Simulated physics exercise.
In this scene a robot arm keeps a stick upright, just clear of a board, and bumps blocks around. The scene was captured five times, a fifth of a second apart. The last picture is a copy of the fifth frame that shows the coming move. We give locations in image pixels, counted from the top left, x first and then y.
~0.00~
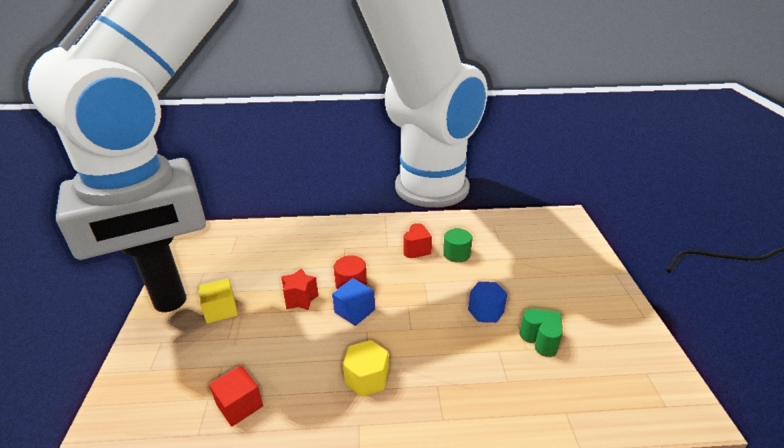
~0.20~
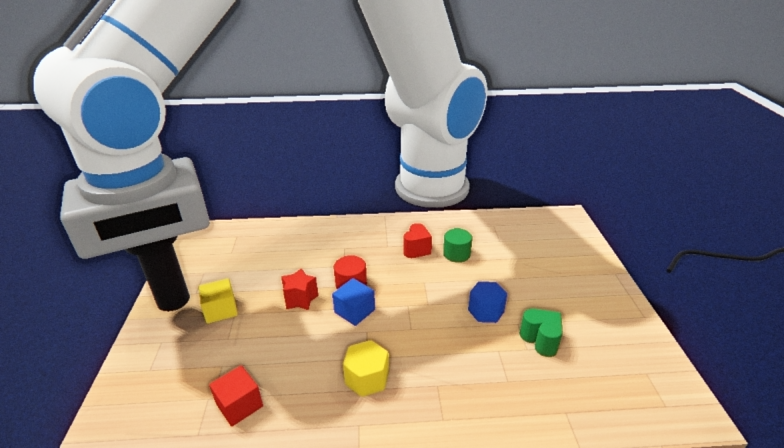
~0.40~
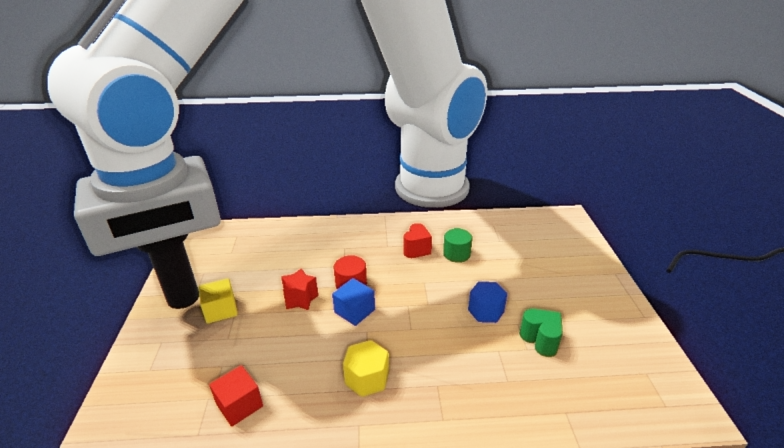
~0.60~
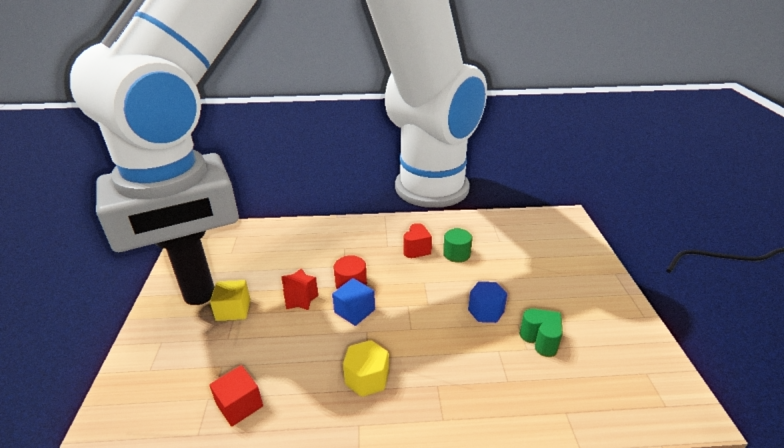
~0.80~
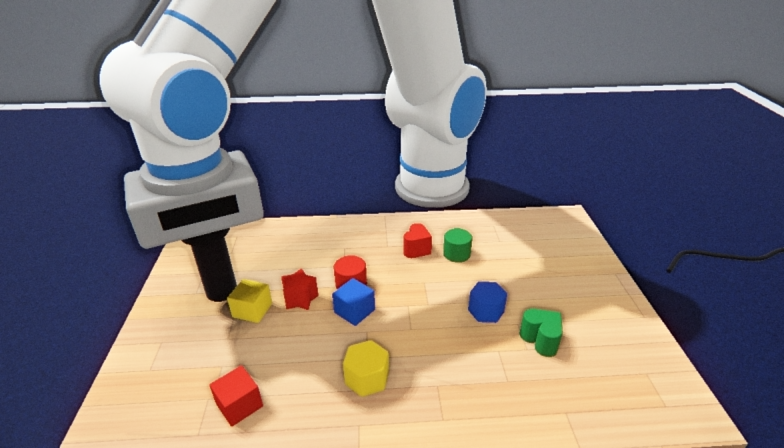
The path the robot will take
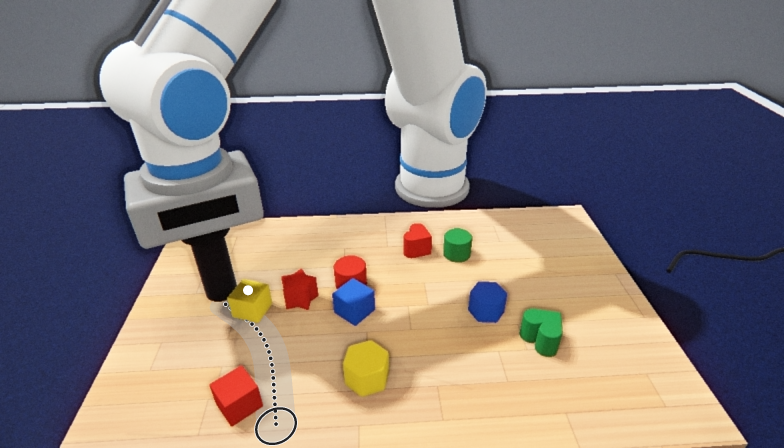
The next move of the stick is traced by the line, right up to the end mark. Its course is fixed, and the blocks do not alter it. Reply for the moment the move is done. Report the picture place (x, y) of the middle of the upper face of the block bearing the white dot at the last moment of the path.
Expect it around (288, 303).
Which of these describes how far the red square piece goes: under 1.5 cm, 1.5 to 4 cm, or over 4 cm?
The distance will be below 1.5 cm.
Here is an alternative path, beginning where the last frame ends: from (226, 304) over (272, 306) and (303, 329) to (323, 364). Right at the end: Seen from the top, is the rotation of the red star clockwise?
The answer is no.
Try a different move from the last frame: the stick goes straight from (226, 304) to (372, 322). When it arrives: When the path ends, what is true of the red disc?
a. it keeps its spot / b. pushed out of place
(b)
The drawn path runs from (226, 304) by way of (258, 330) and (273, 371) to (276, 426); the dot is on the yellow square piece.
What follows on the original path. One third of the way, stick at (255, 317); yellow square piece at (287, 303), turned 50° anticlockwise; red star at (304, 280), turned 35° anticlockwise.
Two thirds of the way, stick at (270, 359); yellow square piece at (288, 303), turned 50° anticlockwise; red star at (304, 281), turned 35° anticlockwise.
At the end, stick at (273, 413); red square piece at (230, 391), turned 25° clockwise; yellow square piece at (288, 303), turned 50° anticlockwise; red star at (304, 281), turned 35° anticlockwise; yellow hexagon not moved.
